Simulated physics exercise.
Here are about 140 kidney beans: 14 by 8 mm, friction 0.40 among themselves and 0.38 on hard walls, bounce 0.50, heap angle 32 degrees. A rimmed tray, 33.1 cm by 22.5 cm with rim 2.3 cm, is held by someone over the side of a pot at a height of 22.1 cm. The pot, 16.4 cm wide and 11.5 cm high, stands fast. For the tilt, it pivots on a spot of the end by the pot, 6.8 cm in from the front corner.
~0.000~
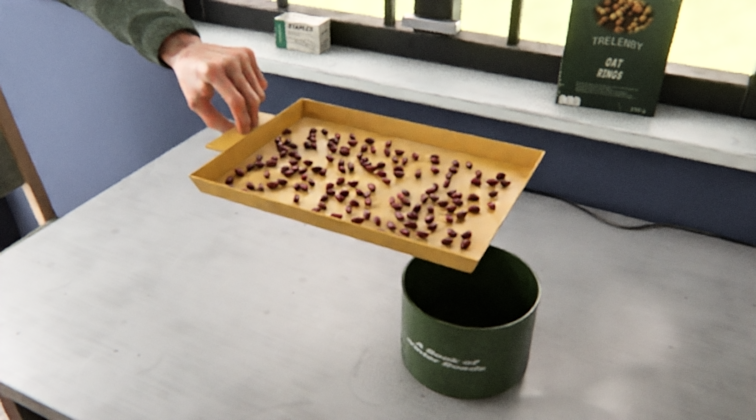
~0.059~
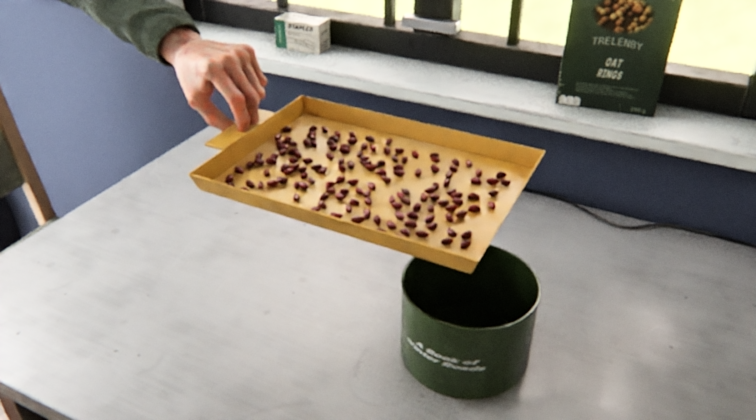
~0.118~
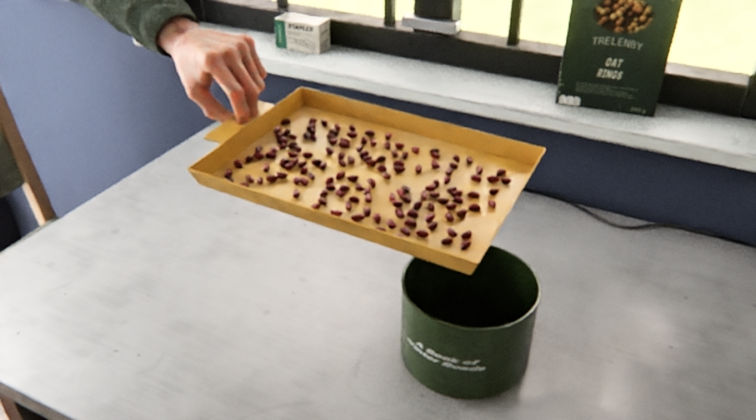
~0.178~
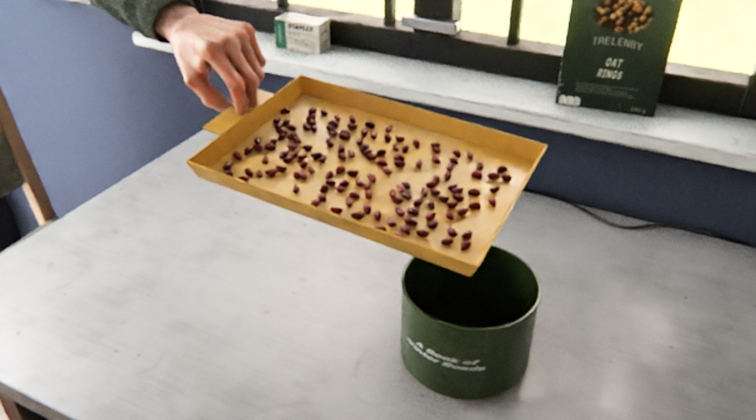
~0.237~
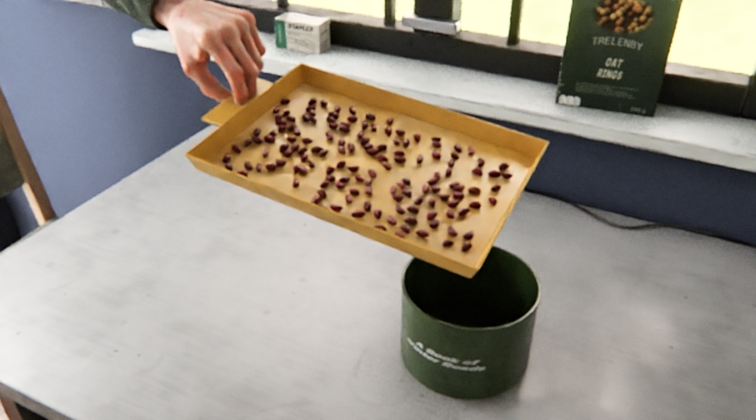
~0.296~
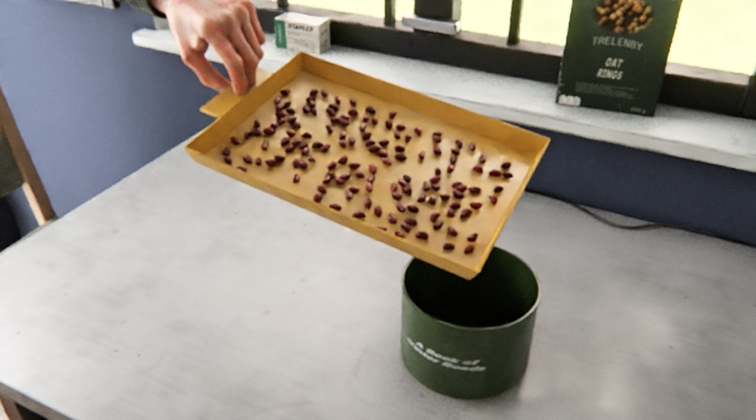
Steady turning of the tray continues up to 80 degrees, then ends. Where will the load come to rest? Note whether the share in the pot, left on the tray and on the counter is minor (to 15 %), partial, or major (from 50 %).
Noted: Pot minor; tray minor; counter major.
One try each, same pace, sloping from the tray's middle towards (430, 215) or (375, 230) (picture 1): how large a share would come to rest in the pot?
Roughly 0 per cent on the first try and 0 per cent on the second.
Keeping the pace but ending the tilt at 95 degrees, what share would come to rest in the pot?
I'd say close to 0 percent.
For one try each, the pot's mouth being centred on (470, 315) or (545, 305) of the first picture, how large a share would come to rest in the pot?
In order, about 50 and about 0 per cent.
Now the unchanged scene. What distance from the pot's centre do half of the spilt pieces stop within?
Close to 20 cm, give or take.
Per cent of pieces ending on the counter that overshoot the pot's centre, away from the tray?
80 %.
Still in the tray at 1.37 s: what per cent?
Close to 85 in a hundred parts of the load.
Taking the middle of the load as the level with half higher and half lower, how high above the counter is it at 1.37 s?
Roughly 22 centimetres, more or less.
After 0.94 s, tilt 44 degrees; the tray holds 100 %, the pot 0 %.
Then, at 1.37 s, tilt 65 degrees; the tray holds 85 %, the pot 0 %.
Then, at 1.88 s, tilt 80 degrees; the tray holds 25 %, the pot 0 %.
By 3.5 s all is still; pot 0 %, tray 5 %, counter 95 %.
